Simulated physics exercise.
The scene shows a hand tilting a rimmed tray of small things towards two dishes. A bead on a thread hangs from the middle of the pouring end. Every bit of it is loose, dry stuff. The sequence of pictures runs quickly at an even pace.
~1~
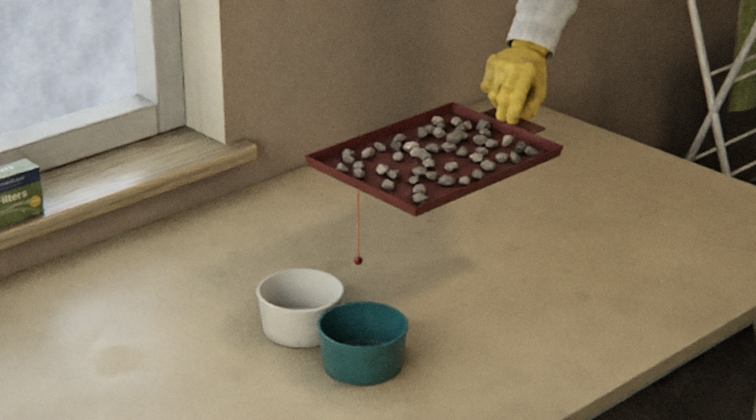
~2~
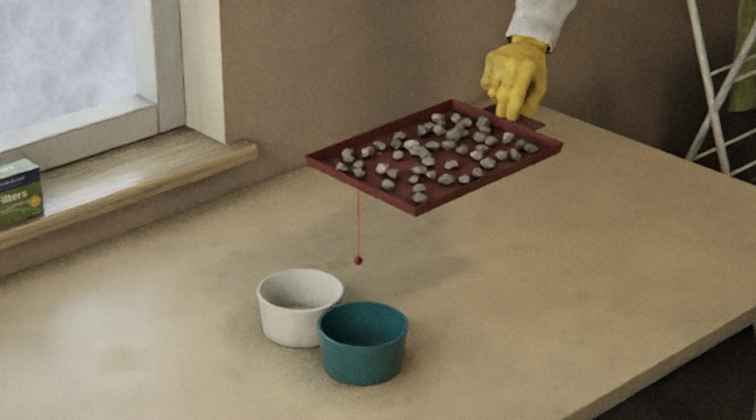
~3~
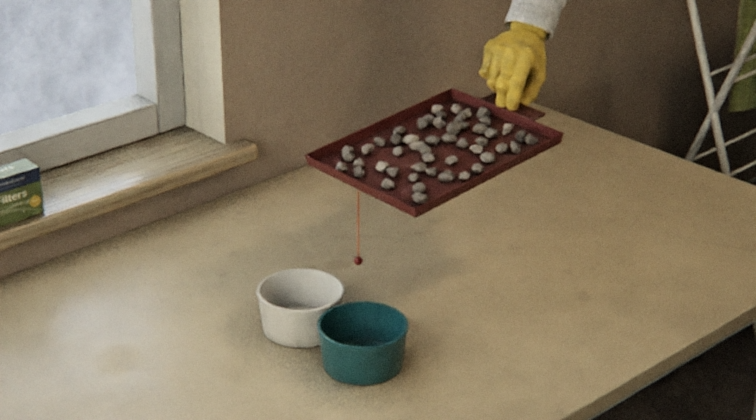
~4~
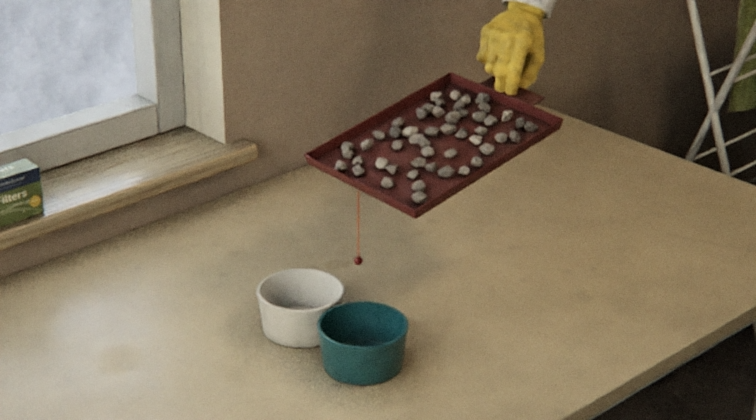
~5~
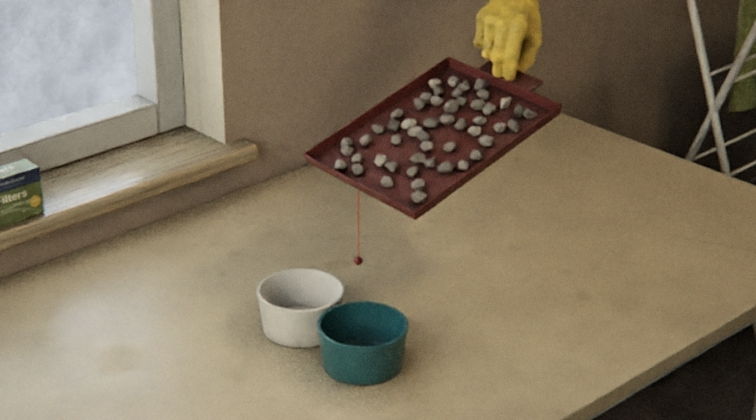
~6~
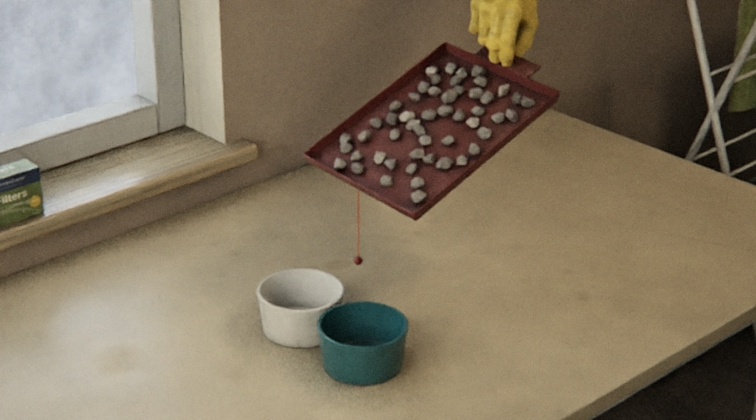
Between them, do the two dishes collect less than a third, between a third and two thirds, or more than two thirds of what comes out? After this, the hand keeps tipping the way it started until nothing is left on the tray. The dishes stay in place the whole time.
The two dishes will gather no less than a third and no more than two thirds of the load.
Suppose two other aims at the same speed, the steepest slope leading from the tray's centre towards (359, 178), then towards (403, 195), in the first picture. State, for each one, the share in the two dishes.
Respectively 40 and 20 in a hundred.
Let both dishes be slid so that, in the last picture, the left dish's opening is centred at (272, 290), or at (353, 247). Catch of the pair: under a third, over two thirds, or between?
Taking the two places in turn, the answer is less than a third and then under a third.
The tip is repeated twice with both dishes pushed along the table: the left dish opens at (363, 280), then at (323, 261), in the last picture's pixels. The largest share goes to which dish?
First spot: The dish on the left-hand side; second spot: The dish on the right-hand side.
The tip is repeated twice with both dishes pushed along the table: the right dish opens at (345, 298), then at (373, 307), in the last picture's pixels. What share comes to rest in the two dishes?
Close to 70 in a hundred, then close to 90 in a hundred.
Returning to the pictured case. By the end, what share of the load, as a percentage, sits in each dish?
In per cent, left near 30 and right near 30.
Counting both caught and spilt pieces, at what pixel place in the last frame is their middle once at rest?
The centre ends up roughly at (347, 337).
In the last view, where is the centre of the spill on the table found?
Once everything settles, the pieces are centred near (383, 321).
Just after the last frame, tray tipped steeply; almost all on the tray; about a tenth in the air.
A moment on, tray tipped right over; roughly a quarter on the tray; roughly a quarter in the right dish; roughly a quarter in the left dish; roughly a quarter outside both; about a tenth in the air.
Further on, tray tipped past a quarter turn; roughly a quarter in the right dish; roughly a quarter in the left dish; roughly half outside both.
When it is over, tray tipped past a quarter turn; roughly a quarter in the right dish; roughly a quarter in the left dish; roughly half outside both.
